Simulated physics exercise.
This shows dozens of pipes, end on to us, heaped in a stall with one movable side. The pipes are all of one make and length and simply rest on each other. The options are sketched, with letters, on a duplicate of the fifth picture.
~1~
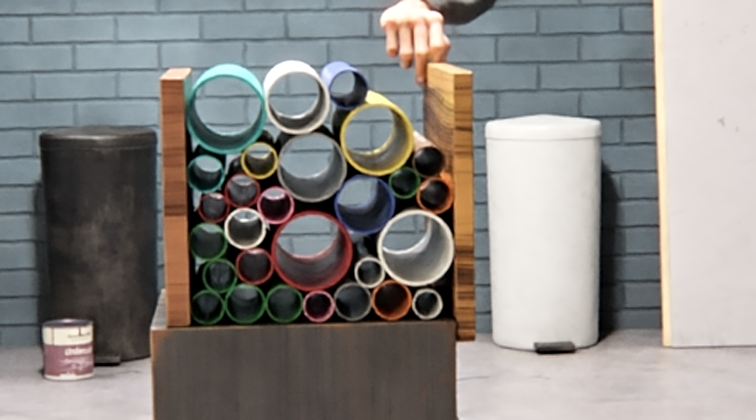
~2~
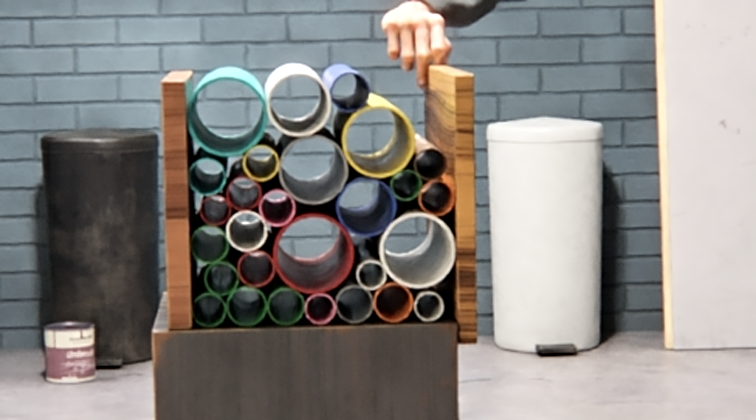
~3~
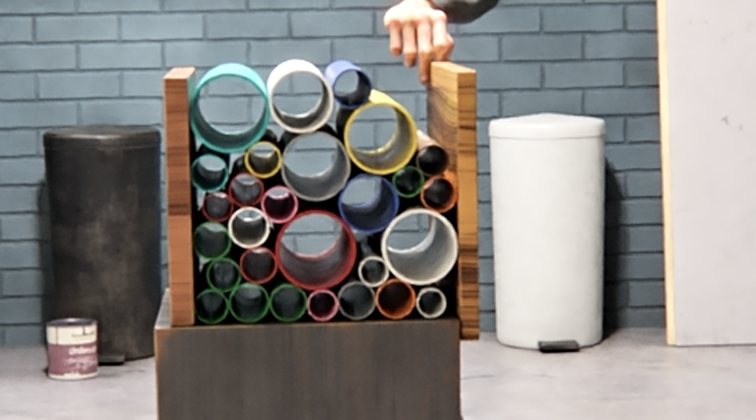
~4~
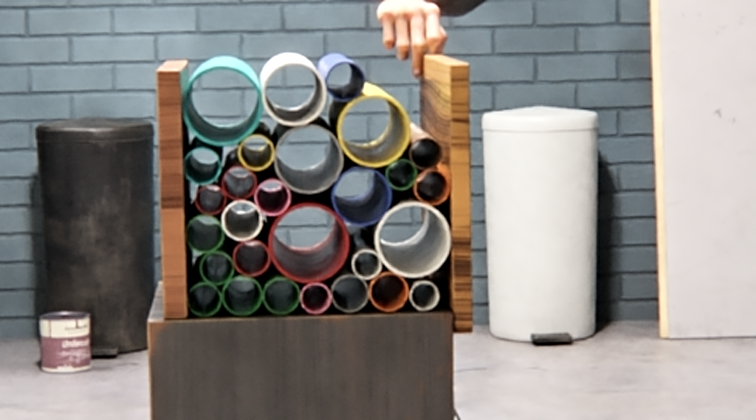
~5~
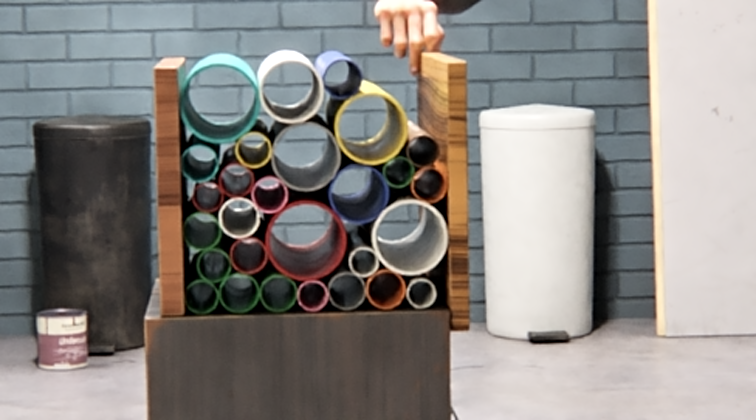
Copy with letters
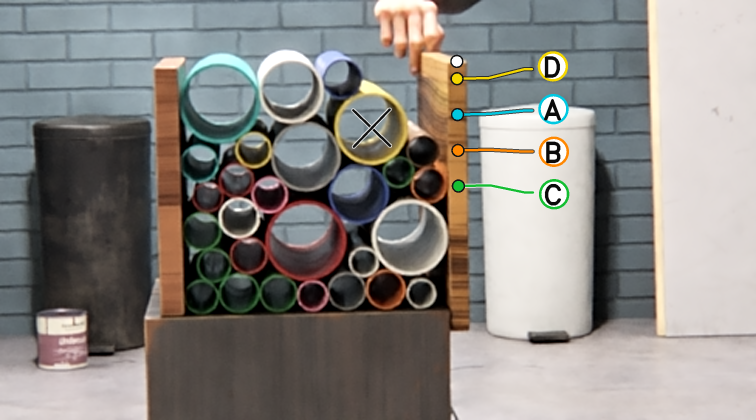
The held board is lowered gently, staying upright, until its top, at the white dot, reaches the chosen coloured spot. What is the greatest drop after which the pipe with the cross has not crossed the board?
C is the limit.
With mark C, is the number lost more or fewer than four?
Fewer than four.
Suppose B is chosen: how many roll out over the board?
The count is none.
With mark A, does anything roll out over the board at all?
No.
On the marked copy, A at (458, 114); B at (458, 151); C at (459, 186); D at (457, 78); the cross at (372, 128); the white dot at (457, 62).
Taking C. A third of the way, top of the board (447, 120).
Two thirds of the way, top of the board (448, 185).
When it is over, top of the board (448, 186), none out over the board, the crossed one still inside.
As for the rest, A keeps the crossed one inside; B keeps the crossed one inside; D keeps the crossed one inside.
